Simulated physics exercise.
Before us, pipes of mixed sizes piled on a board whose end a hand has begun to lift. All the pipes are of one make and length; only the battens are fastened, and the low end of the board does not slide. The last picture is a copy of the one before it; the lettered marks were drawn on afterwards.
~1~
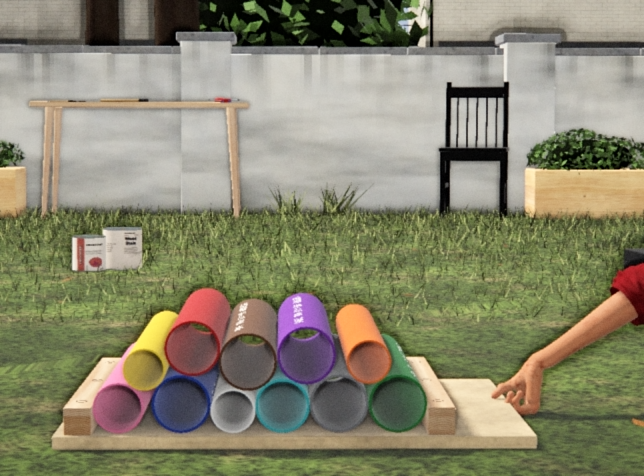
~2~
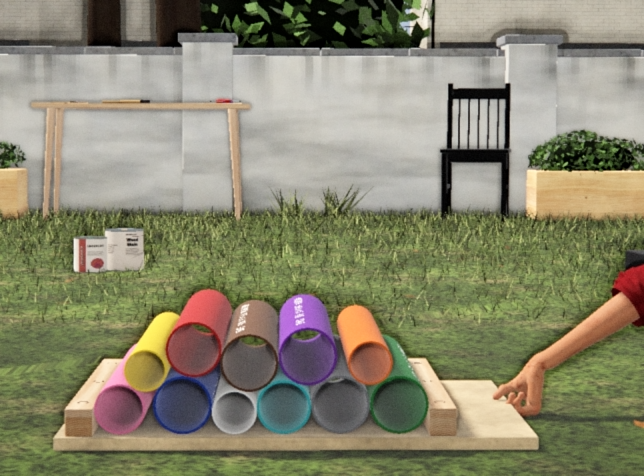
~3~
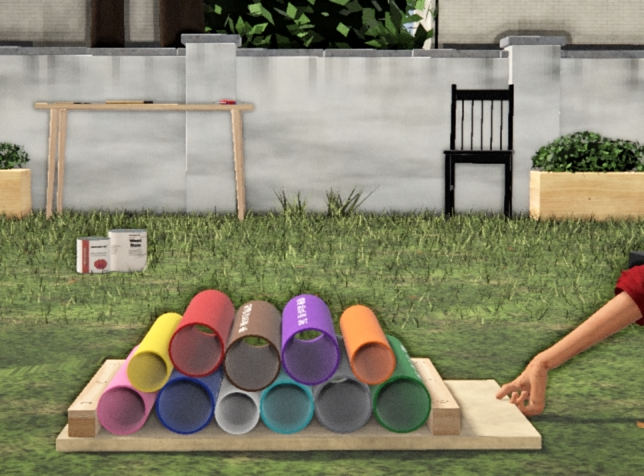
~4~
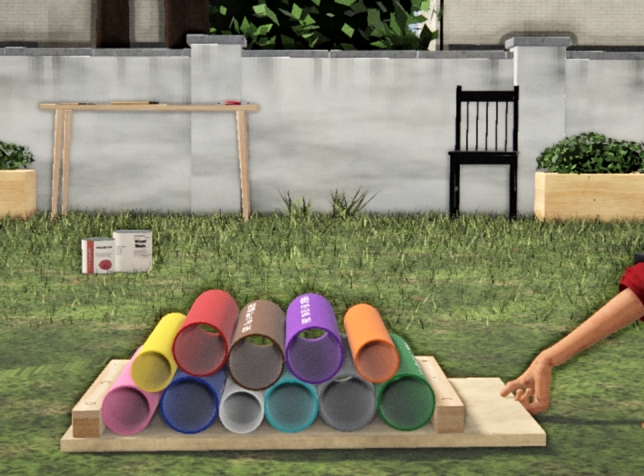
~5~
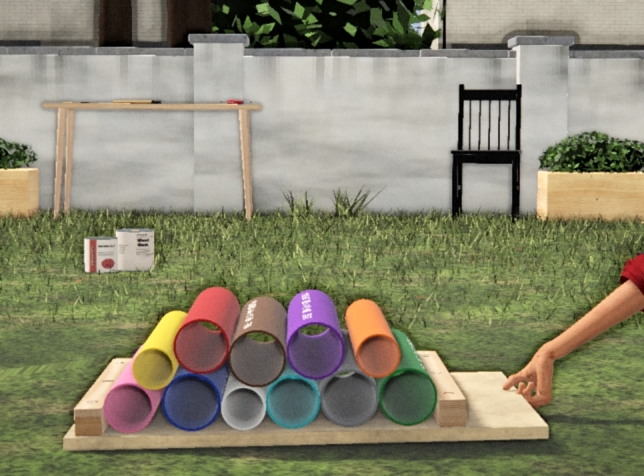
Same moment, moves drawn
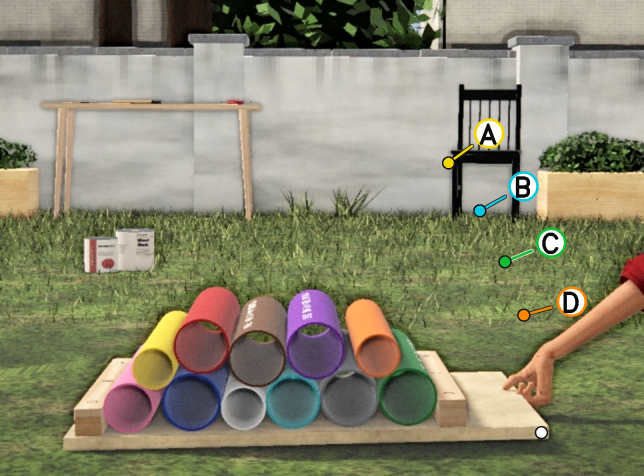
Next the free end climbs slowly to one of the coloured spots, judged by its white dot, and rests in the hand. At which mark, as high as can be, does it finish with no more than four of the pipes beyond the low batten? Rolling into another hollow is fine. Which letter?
Raise it to B.
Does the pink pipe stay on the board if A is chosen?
The pink pipe: Yes.
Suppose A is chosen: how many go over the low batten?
It comes to five.
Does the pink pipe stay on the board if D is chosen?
The pink pipe: Yes.
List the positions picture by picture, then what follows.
The first picture shows board (294, 398); pink pipe (118, 408); blue pipe (181, 404).
The second picture shows blue pipe (182, 405); white pipe (234, 412).
The third picture shows board (299, 400); grey pipe (343, 405); green pipe (402, 404); brown pipe (252, 363).
The fourth picture shows board (303, 399); pink pipe (127, 410); blue pipe (189, 405).
The fifth picture shows board (305, 394); pink pipe (129, 407); blue pipe (191, 402).
On the marked copy, A at (449, 163); B at (480, 211); C at (505, 262); D at (524, 315); the white dot at (541, 433).
Taking B. A third of the way, board at 17°.
Two thirds of the way, board at 30°.
When it is over, board at 30°, four over the low batten (brown, yellow, purple, red).
As for the rest, A five over the low batten; C two over the low batten (yellow, red); D none over the low batten.
